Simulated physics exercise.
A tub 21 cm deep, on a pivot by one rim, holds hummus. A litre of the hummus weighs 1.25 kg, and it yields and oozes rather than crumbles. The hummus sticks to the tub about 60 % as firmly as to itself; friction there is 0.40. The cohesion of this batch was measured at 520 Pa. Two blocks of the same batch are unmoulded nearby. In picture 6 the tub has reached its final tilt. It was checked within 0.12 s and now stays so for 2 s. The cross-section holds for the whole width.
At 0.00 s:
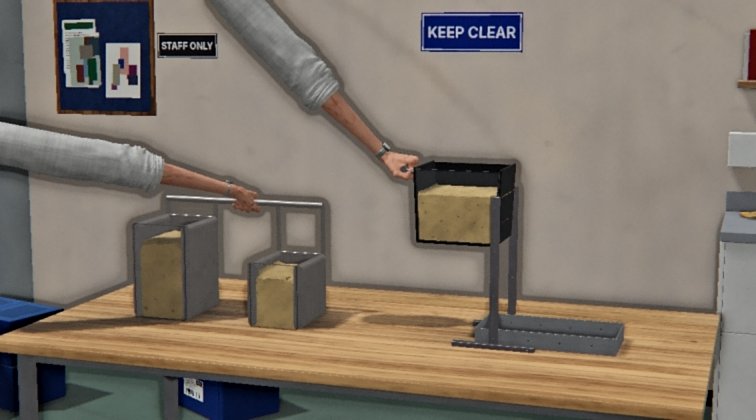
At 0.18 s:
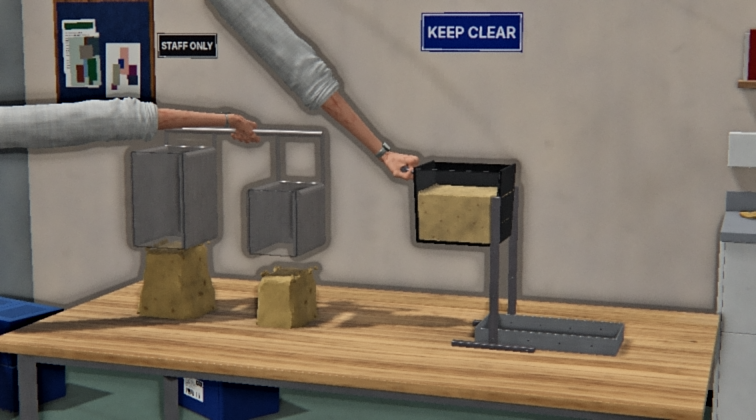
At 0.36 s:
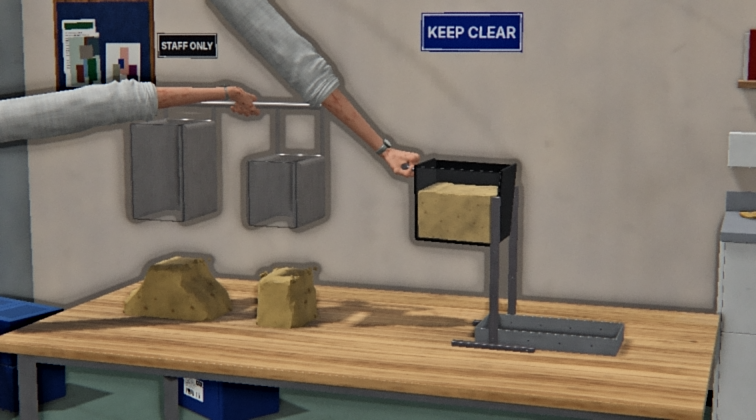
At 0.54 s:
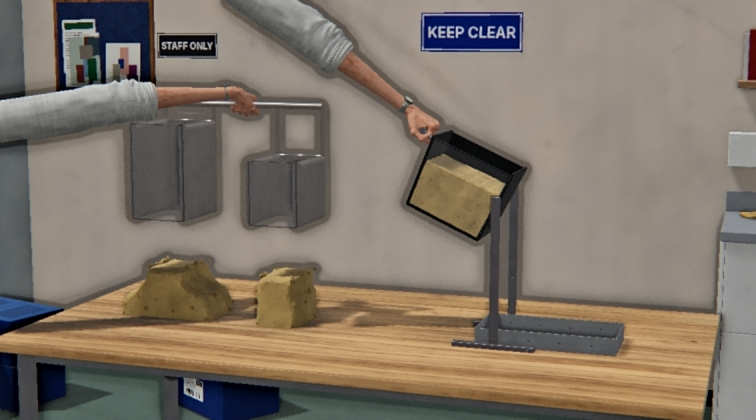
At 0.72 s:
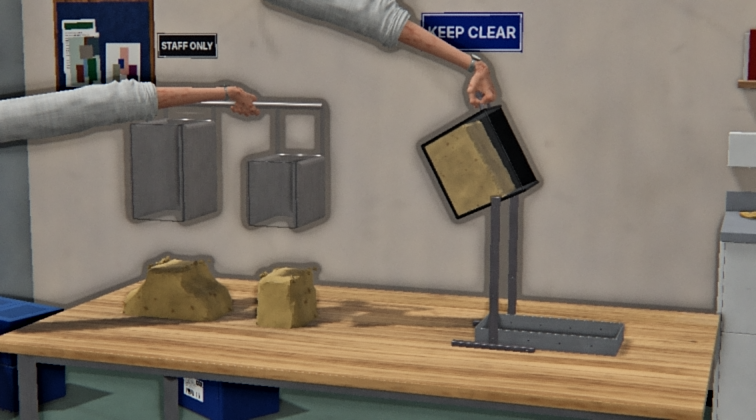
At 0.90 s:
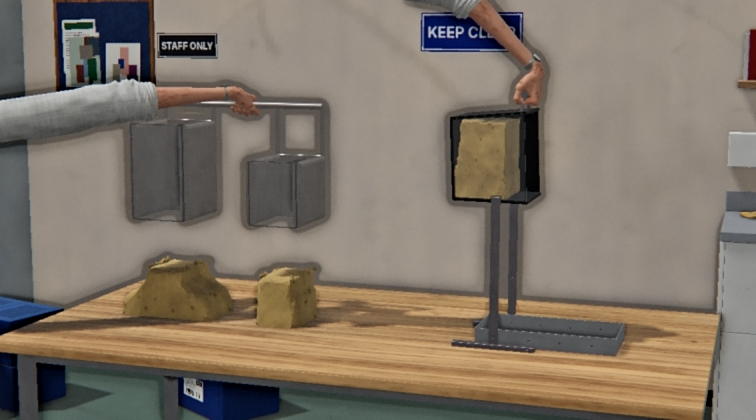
Two grey-sleeved arms reach in from the upper left over a wooden bench, seen from the front by a still camera, against a beige wall with blue and black signs. One grips a bar joining two grey moulds around tan blocks at left; the other holds a black tub of hummus on a grey stand. The moulds lift, the taller block slumps wide, the smaller barely settles, then the tub tilts upright onto its side, hummus still inside.
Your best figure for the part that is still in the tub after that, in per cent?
It comes to some 59 %.
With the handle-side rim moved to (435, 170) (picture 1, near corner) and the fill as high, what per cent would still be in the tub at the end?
Then about 100 %.
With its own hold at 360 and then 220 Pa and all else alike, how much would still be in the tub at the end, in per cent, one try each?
In turn about 50 %, 45 %.
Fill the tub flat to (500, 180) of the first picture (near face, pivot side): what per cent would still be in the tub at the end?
In that case some 45 per cent.
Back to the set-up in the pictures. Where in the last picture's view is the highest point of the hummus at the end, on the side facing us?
Near (481, 162).
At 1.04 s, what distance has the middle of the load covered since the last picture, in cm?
About 5 cm.
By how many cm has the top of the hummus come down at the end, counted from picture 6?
Roughly 11 cm.
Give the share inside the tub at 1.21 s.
Near 75 %.
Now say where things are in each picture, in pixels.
Handle-side rim at (416, 169), tilt 0 degrees; highest point of the hummus at (495, 196); test blocks 25 cm, 16 cm high (left to right), in the first picture.
Handle-side rim at (416, 169), tilt 0 degrees; highest point of the hummus at (495, 196); test blocks 22 cm, 16 cm high (left to right), in the second picture.
Handle-side rim at (417, 166), tilt 2 degrees; highest point of the hummus at (422, 191); test blocks 16 cm, 15 cm high (left to right), in the third picture.
Handle-side rim at (435, 137), tilt 24 degrees; highest point of the hummus at (427, 163); test blocks 16 cm, 15 cm high (left to right), in the fourth picture.
Handle-side rim at (486, 112), tilt 62 degrees; highest point of the hummus at (462, 127); test blocks 16 cm, 15 cm high (left to right), in the fifth picture.
Handle-side rim at (525, 115), tilt 88 degrees; highest point of the hummus at (465, 122); test blocks 16 cm, 15 cm high (left to right), in the sixth picture.
By 1.04 s, the tub is at 88 degrees and holds 100 %.
By 1.21 s, the tub is at 88 degrees and holds 75 %.
By 1.38 s, the tub is at 88 degrees and holds 60 %.
By 1.55 s, the tub is at 88 degrees and holds 59 %.
By 2.90 s, at the end, the tub is at 88 degrees and holds 59 %.
